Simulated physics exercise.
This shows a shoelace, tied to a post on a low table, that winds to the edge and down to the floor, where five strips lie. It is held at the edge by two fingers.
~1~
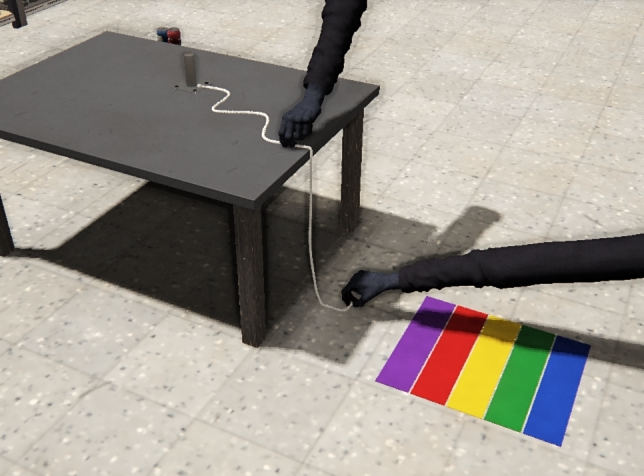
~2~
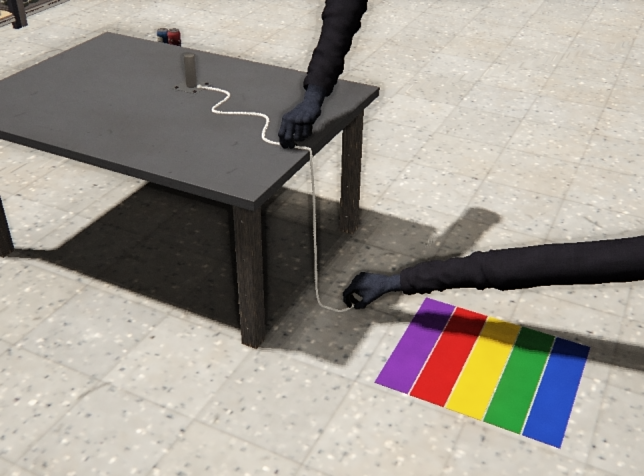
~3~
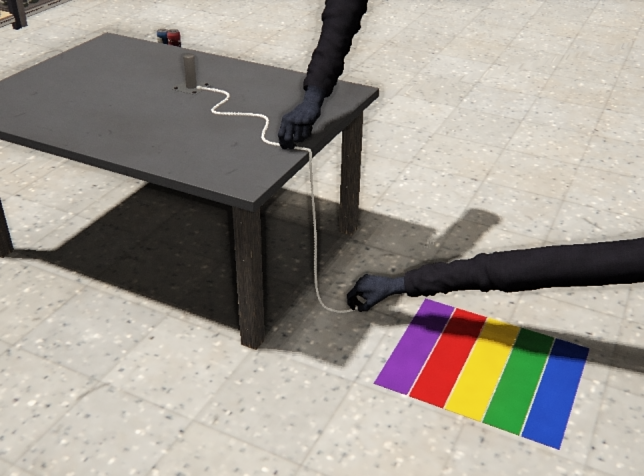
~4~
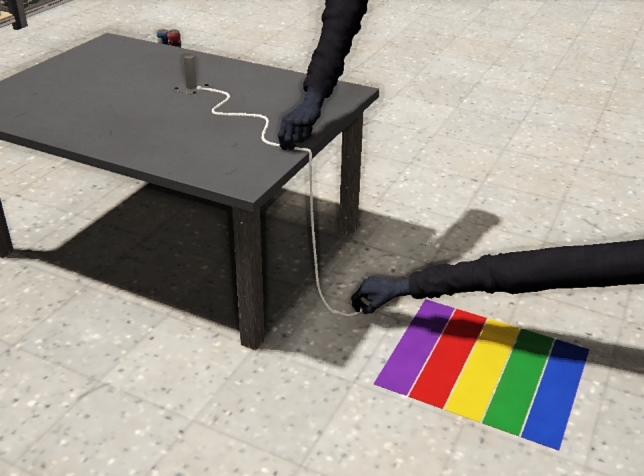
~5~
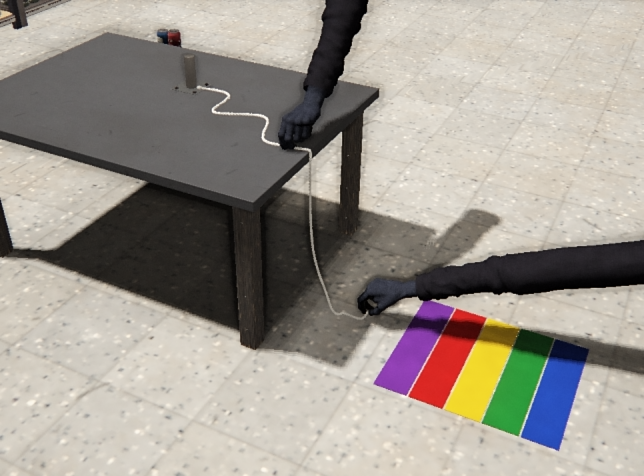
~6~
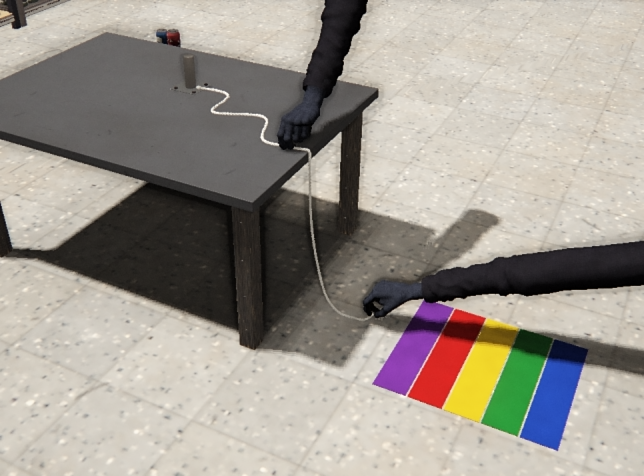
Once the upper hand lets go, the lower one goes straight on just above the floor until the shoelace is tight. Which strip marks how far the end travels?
The green strip.
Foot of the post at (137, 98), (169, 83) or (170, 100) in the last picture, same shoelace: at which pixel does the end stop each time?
About (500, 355), then (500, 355), then (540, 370).
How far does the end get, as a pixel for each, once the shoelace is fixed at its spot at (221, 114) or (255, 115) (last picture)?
First try close to (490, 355), second close to (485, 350).
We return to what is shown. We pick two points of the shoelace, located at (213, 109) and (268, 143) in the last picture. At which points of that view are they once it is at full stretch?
In that view they sit near (249, 109) and near (336, 157).
A little later, end near (481, 349); over yellow.
Next, end near (514, 360); over green.
When it is tight, end near (534, 366); over green. The end stops over the green strip.
